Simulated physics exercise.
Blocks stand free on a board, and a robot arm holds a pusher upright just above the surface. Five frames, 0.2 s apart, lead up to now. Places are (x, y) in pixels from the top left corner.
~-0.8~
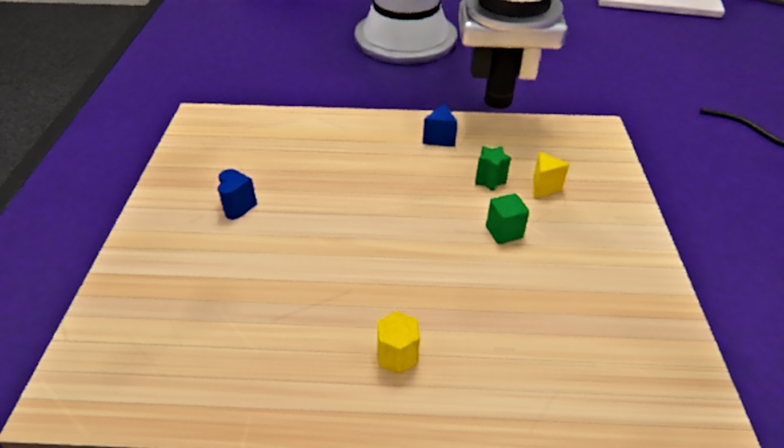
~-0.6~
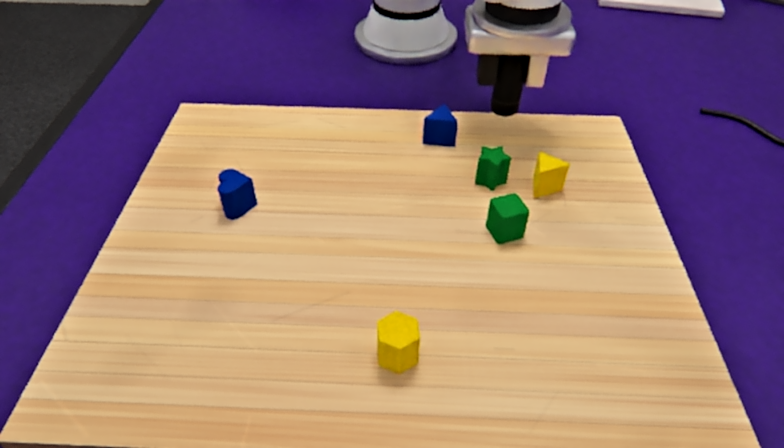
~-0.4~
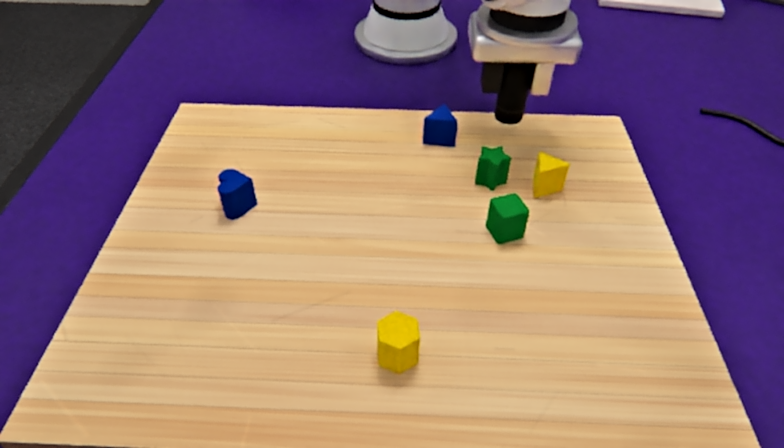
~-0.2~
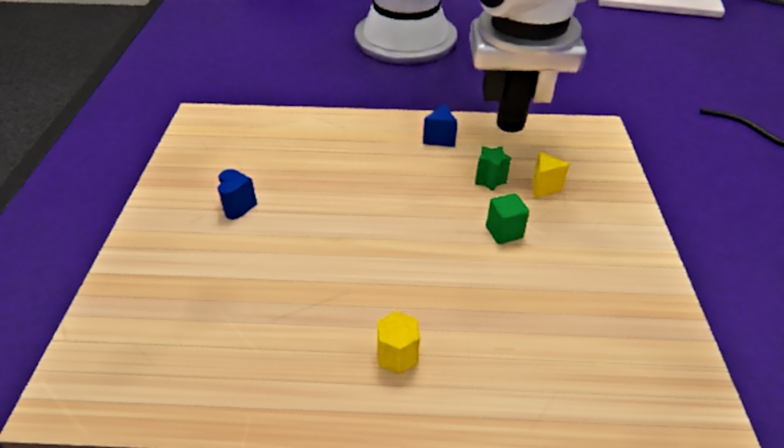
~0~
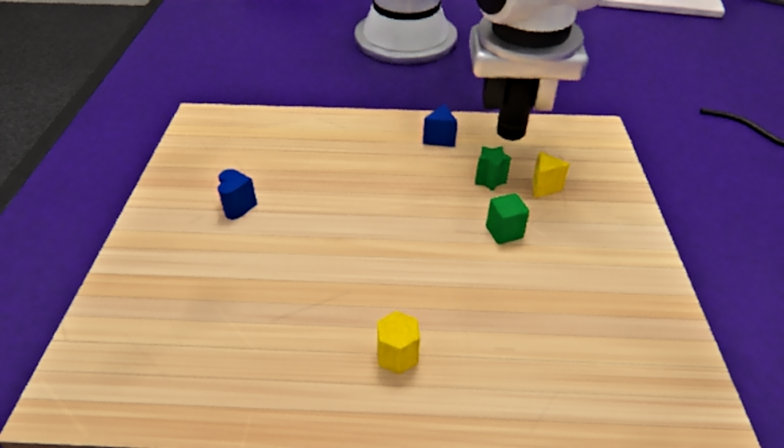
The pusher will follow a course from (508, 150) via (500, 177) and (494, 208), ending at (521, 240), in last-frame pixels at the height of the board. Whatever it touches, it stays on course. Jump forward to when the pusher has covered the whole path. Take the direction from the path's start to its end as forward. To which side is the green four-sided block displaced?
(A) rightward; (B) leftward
B - leftward.
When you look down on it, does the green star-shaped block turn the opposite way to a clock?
Going by the path, no.
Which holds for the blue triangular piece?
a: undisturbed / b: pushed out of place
Option a.
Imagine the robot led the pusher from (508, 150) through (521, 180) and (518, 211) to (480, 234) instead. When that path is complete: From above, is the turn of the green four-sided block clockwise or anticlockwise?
The block spins anticlockwise.
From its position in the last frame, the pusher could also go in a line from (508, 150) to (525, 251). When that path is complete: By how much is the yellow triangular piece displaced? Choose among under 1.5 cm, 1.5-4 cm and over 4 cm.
Range: Under 1.5 cm.
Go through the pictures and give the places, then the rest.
In the first frame, tip of the pusher (498, 102), middles of tops, blue triangular piece (442, 114), green star-shaped block (494, 154), green four-sided block (510, 205), yellow triangular piece (550, 162).
In the second frame, pusher (504, 110), nothing pushed.
In the third frame, pusher (508, 118), nothing pushed.
In the fourth frame, pusher (510, 125), nothing pushed.
In the fifth frame, pusher (511, 133), blue triangular piece (442, 114), green star-shaped block (494, 154), green four-sided block (510, 205), yellow triangular piece (550, 162).
What follows on the original path. One third of the way, pusher (503, 160); green star-shaped block (485, 166), turned 15° clockwise.
Two thirds of the way, pusher (497, 192); green star-shaped block (470, 184), turned 85° clockwise.
At the end, pusher (525, 223); blue triangular piece unmoved; green star-shaped block (471, 185), turned 100° clockwise; green four-sided block (531, 238), turned 35° clockwise; yellow triangular piece unmoved.
